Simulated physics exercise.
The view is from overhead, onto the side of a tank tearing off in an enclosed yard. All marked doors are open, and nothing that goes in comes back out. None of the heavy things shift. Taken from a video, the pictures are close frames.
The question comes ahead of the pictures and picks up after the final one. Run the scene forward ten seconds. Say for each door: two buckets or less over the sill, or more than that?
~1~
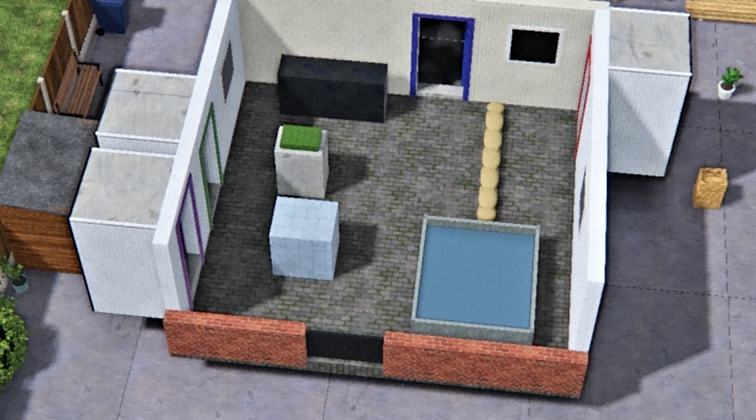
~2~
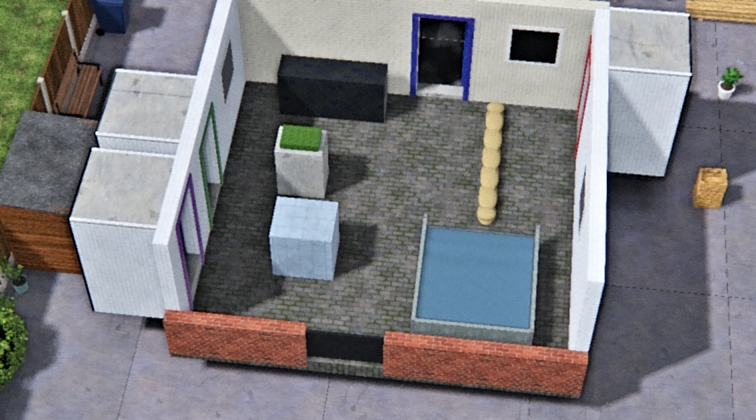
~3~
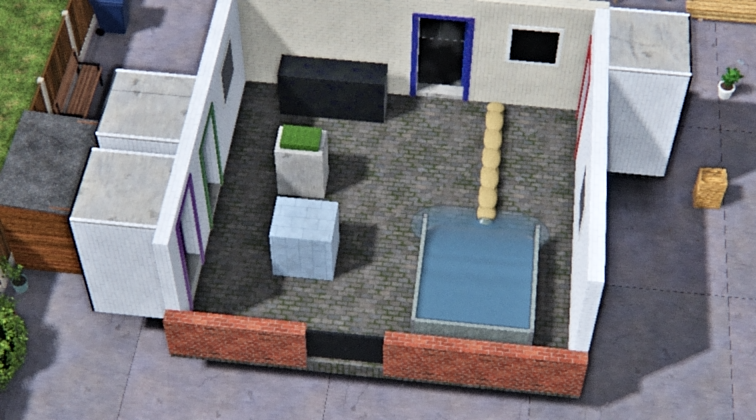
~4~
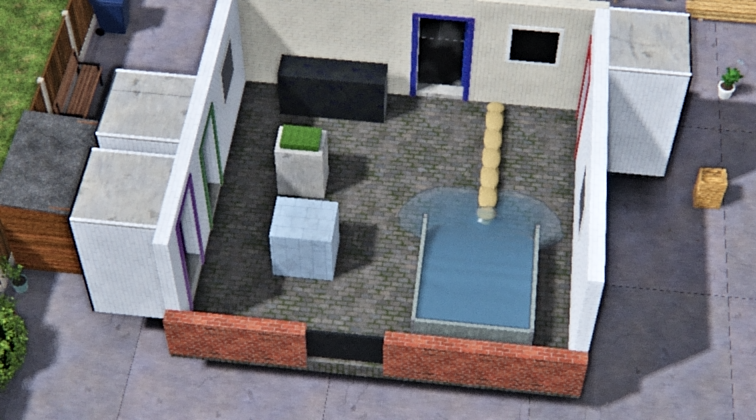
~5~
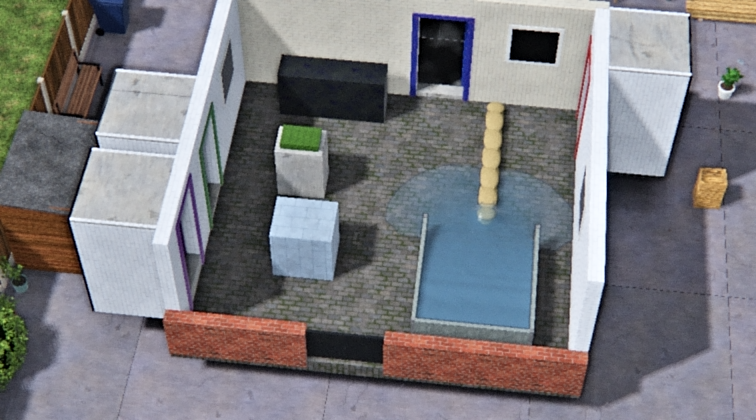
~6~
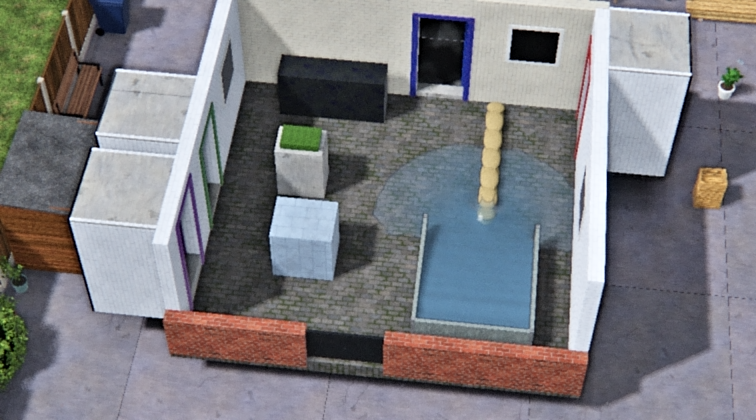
One by one: Purple door: Within the cap; red door: Over the cap; blue door: Over the cap; green door: Within the cap.
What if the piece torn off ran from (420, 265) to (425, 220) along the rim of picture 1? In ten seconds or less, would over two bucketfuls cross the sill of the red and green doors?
Red does not overflow; green overflows.
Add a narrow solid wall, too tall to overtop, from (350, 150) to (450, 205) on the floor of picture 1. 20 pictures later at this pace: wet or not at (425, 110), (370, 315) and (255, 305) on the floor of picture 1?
Taking the points in the order given, they are inundated, high and dry and high and dry.
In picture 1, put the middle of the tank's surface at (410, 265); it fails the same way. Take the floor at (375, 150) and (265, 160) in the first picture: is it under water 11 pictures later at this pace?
Hit, spared.
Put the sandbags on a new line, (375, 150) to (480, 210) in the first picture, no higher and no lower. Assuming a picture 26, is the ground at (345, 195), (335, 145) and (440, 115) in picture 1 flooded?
Going in the order you gave, that's waterlogged, then waterlogged, then waterlogged.
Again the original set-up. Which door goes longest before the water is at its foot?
The door marked purple.
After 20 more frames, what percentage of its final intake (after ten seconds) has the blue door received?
My estimate is close to 80 per cent.
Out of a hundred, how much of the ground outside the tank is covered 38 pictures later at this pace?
Roughly 70 %.
A moment on, water covers 35 % of the floor; the purple door not reached, the red door wet at the sill, nothing in, the blue door wet at the sill, nothing in, the green door not reached.
Next, water covers 45 % of the floor; the purple door not reached, the red door under two buckets in, the blue door over two buckets in, the green door not reached.
Then, water covers 50 % of the floor; the purple door not reached, the red door over two buckets in, the blue door over two buckets in, the green door not reached.
Later, water covers 70 % of the floor; the purple door wet at the sill, nothing in, the red door far over two buckets in, the blue door far over two buckets in, the green door wet at the sill, nothing in.
In the end, water covers 90 % of the floor; the purple door wet at the sill, nothing in, the red door far over two buckets in, the blue door far over two buckets in, the green door wet at the sill, nothing in.
